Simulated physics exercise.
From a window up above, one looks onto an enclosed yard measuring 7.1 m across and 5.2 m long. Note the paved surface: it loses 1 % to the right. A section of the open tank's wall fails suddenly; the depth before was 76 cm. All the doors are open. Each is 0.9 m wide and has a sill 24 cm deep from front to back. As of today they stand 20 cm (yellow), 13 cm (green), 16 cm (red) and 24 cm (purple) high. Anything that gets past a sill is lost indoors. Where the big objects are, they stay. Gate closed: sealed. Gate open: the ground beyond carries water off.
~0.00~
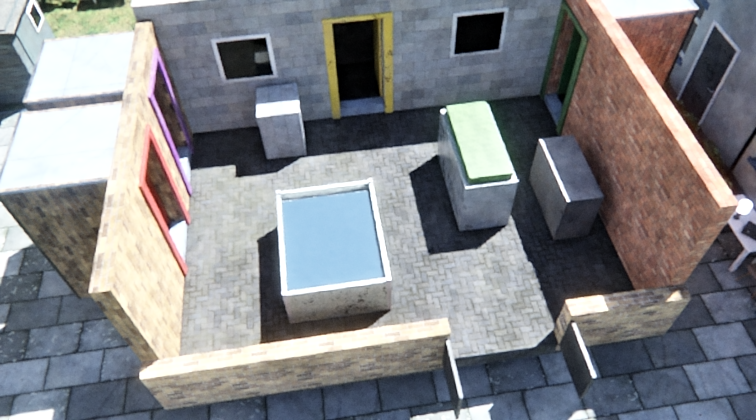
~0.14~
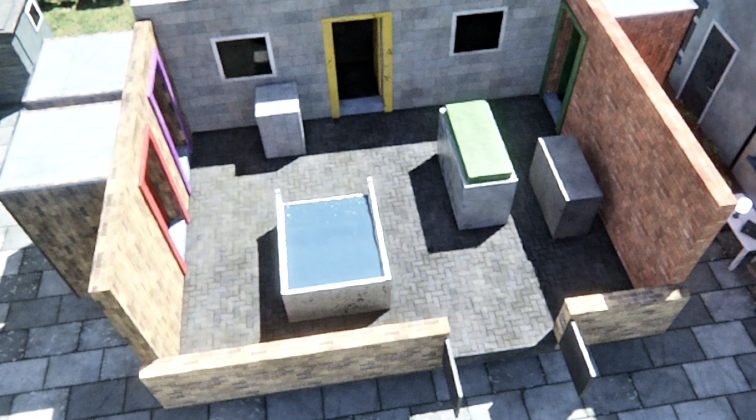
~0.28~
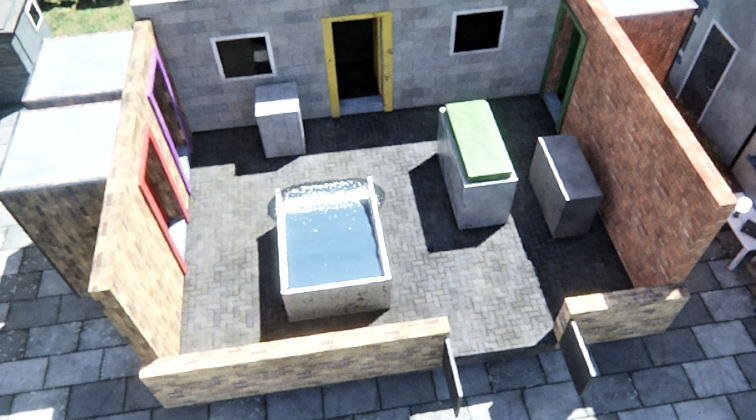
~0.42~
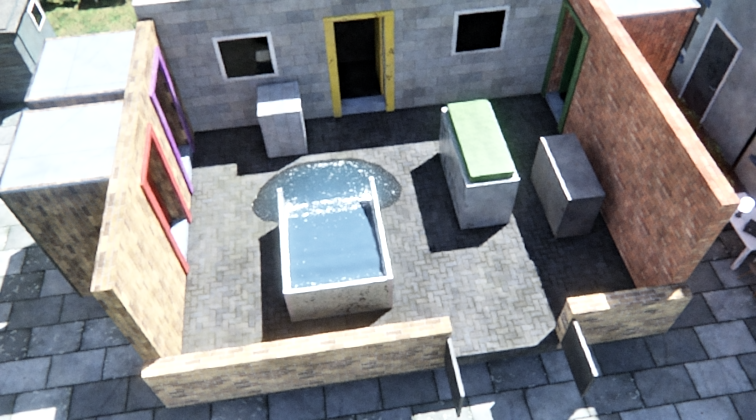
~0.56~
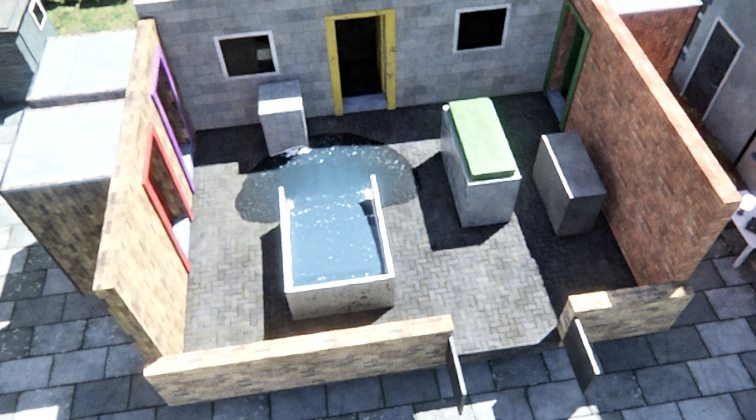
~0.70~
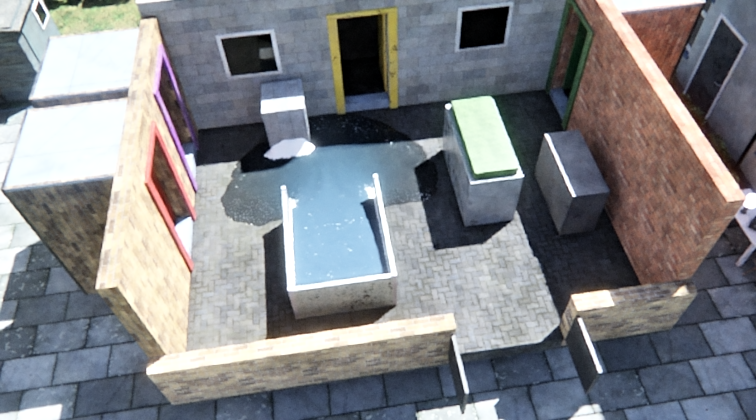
Water in an open tank pours out the far side and spreads across the paved yard.
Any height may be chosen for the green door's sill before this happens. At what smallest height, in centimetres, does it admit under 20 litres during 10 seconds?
At about 21 centimetres.
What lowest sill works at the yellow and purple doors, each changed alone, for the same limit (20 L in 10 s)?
You'd want some 29 cm at yellow and some 19 cm at purple.
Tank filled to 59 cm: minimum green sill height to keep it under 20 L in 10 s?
About 17 cm.
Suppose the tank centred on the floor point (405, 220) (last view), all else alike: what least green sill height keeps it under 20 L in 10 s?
That setup calls for roughly 22 cm.
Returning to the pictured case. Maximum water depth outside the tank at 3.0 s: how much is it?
Max depth: About 28 cm.
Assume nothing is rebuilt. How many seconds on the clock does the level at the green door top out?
Around 3.2 seconds.
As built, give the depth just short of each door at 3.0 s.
Yellow door 23 cm, green door 23 cm, red door 5 cm, purple door 19 cm.
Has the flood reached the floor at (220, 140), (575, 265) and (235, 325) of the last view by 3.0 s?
So the three spots come out swamped, spared, spared, in that order.
After 1.4 s water covers 30 % of the floor, deepest (44 cm) near (336, 118); it has not reached the green door.
After 3.0 s water covers 45 % of the floor, deepest (28 cm) near (546, 94); 23 cm at the green door, 19 litres in over its 13 cm sill.
After 10.0 s water covers 95 % of the floor, deepest (12 cm) near (561, 167); 10 cm at the green door, 130 litres in over its 13 cm sill.
At the green door as built, the water arrived by 2.4 s and peaked near 24 cm at 3.2 s.
With a sill of 19.5 cm, 34 litres would have come in within the 10 s; with 26 cm, 3 litres. So under 20 litres takes about 21 cm.
